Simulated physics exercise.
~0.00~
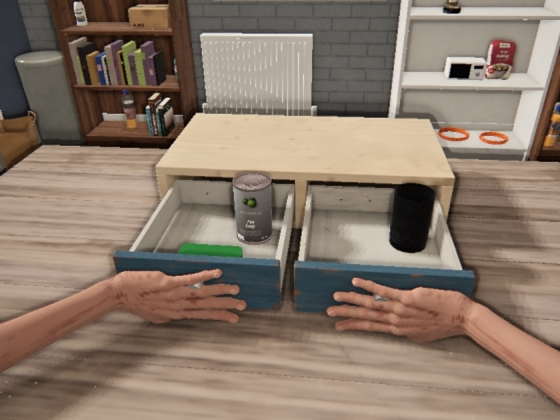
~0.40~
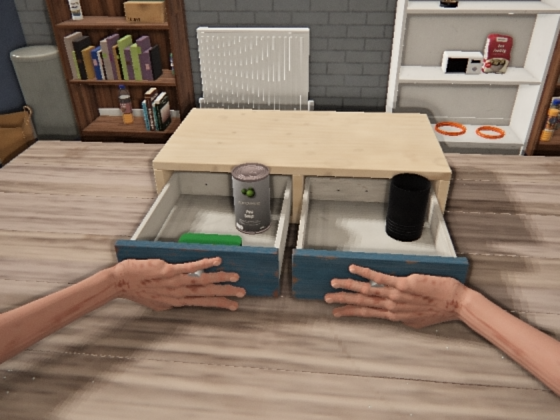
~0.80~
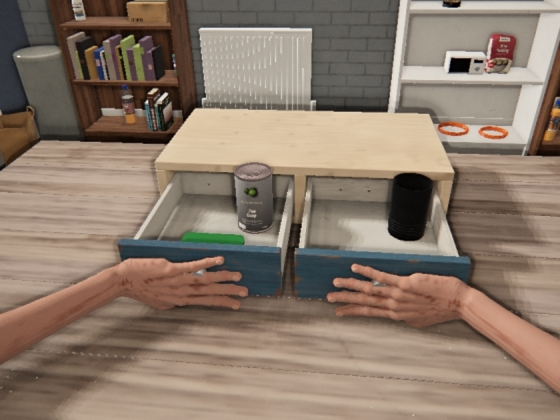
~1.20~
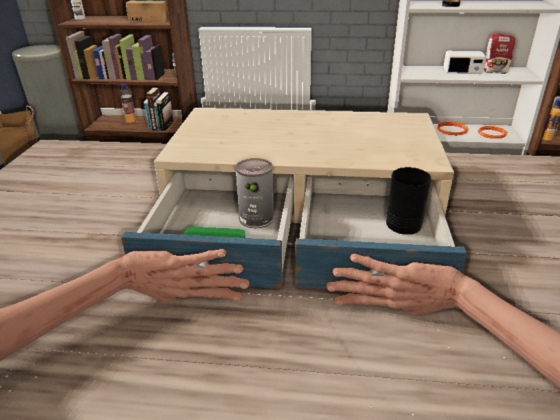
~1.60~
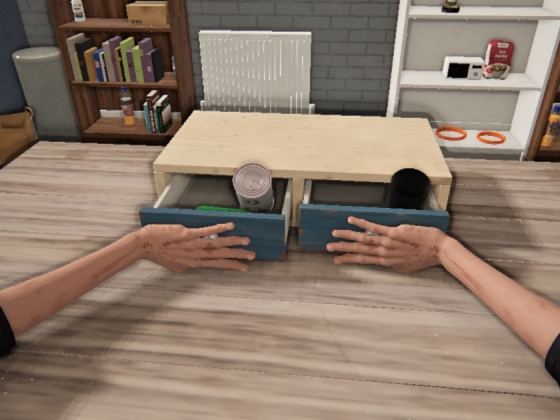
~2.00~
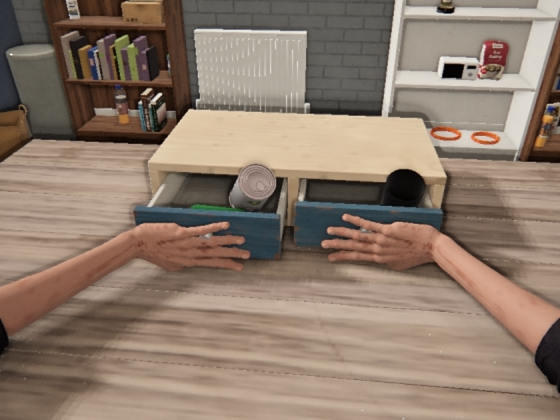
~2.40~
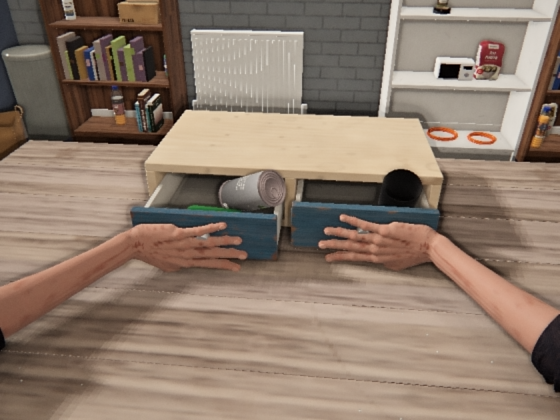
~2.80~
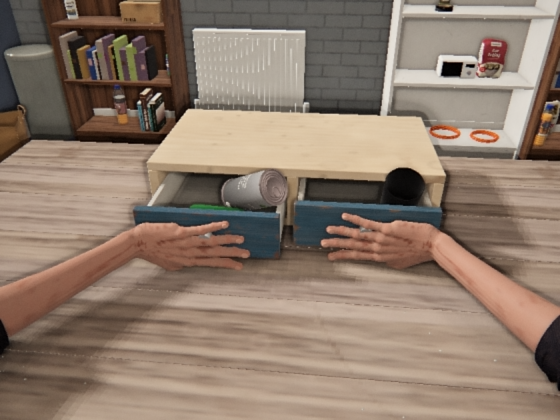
Two blue-fronted drawers, one holding a grey tin and green case and the other a black beaker, were pushed inward by a pair of hands until both containers tilted; the tin tipped onto its side, and both drawers stayed partly open.
